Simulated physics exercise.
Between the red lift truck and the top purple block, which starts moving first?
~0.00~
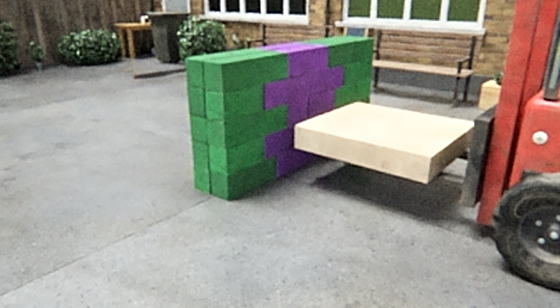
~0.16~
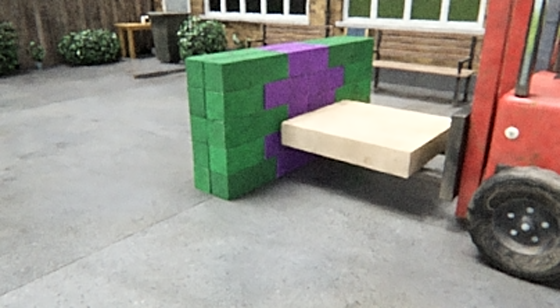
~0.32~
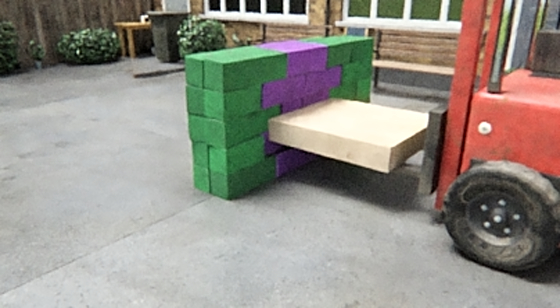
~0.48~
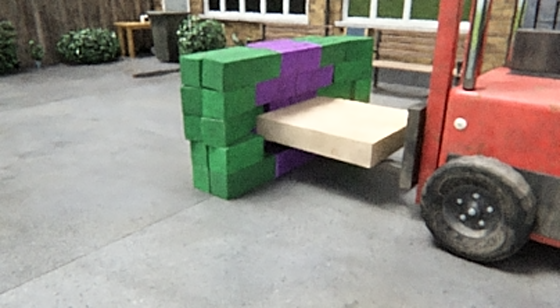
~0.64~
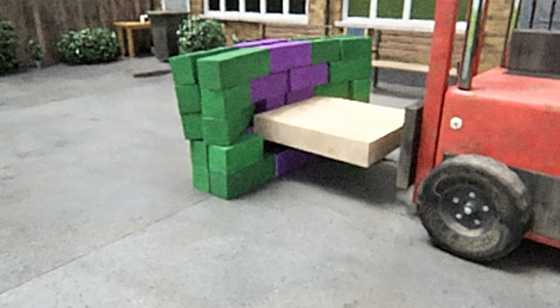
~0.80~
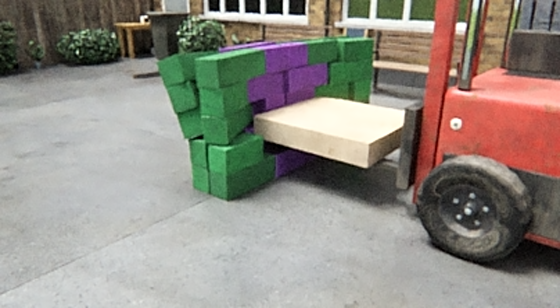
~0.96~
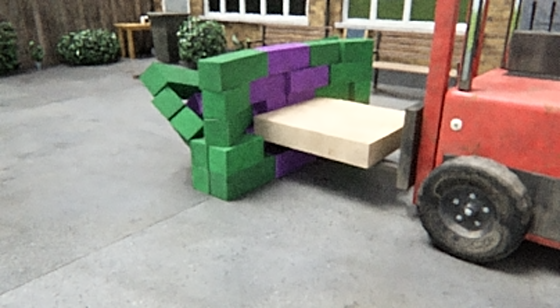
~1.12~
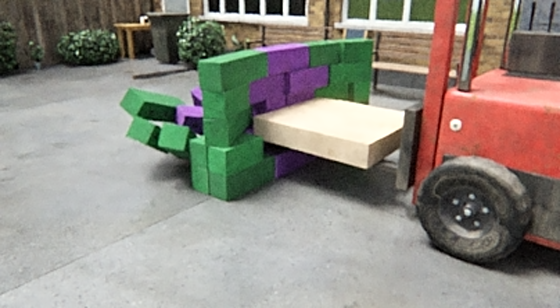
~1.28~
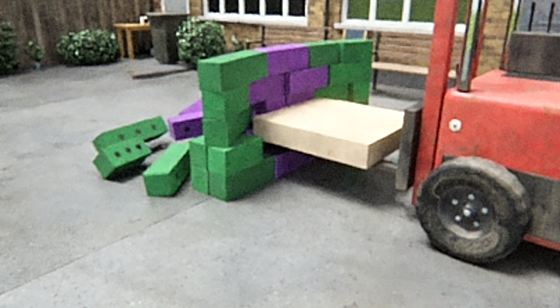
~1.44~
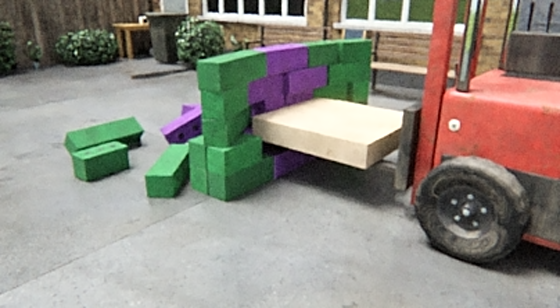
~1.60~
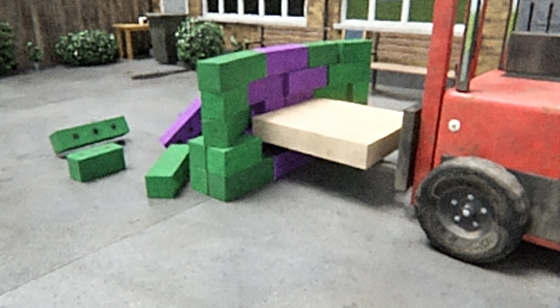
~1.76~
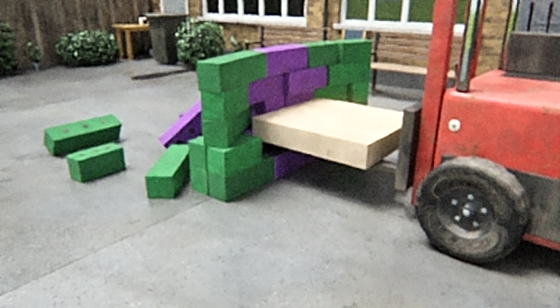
The red lift truck starts moving first, rolling left towards the wall. The top purple block shifts only later, once the case has pushed into the blocks.
